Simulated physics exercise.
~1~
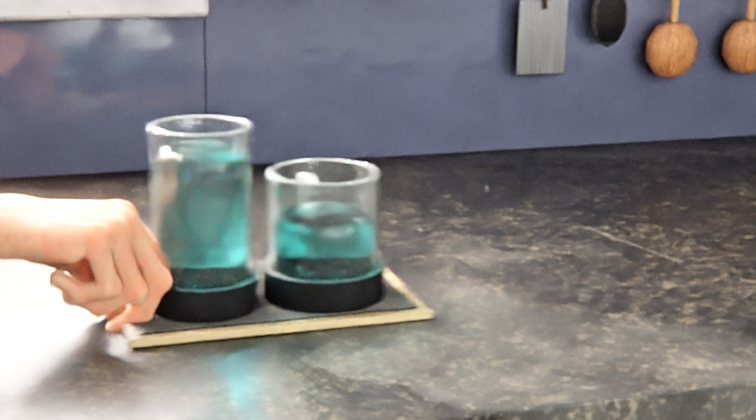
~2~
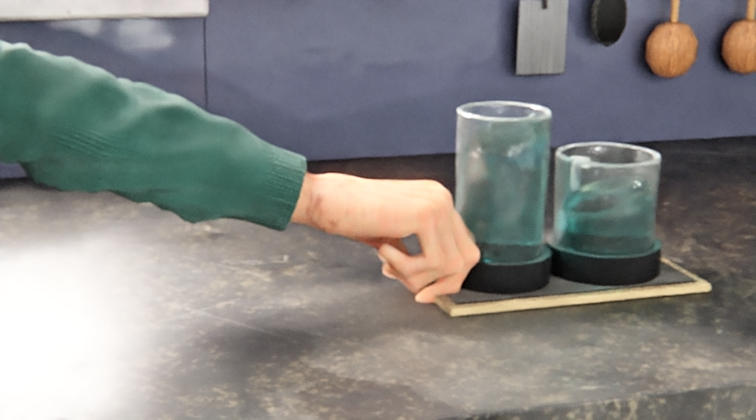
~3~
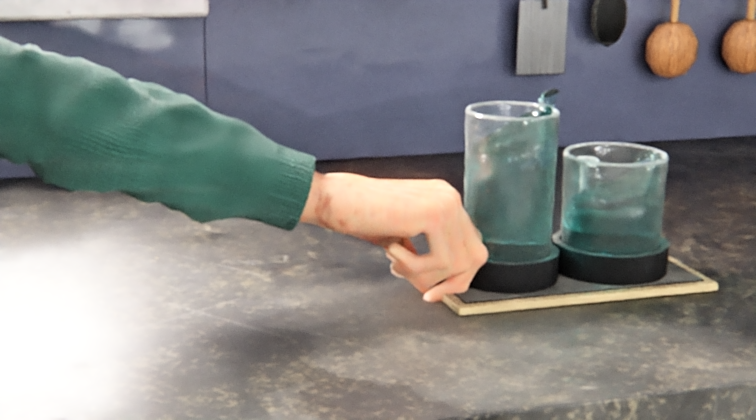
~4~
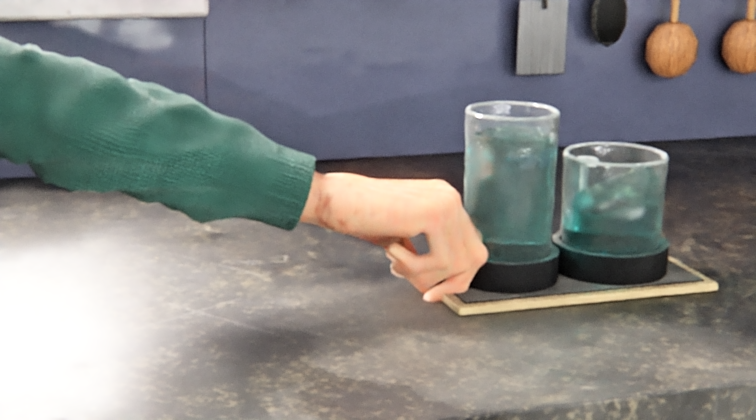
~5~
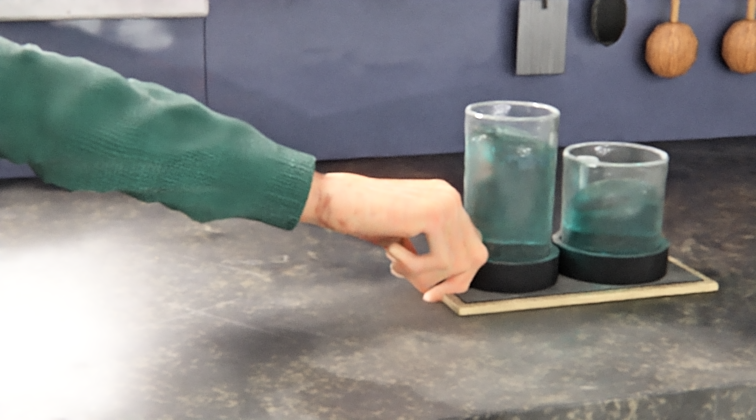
In the video, a hand slides a tray holding a tall glass and a shorter glass vessel of teal liquid rightward across a dark countertop, then stops; the liquid sloshes, some splashing above the tall glass's rim, and is still uneven as the tray sits motionless.
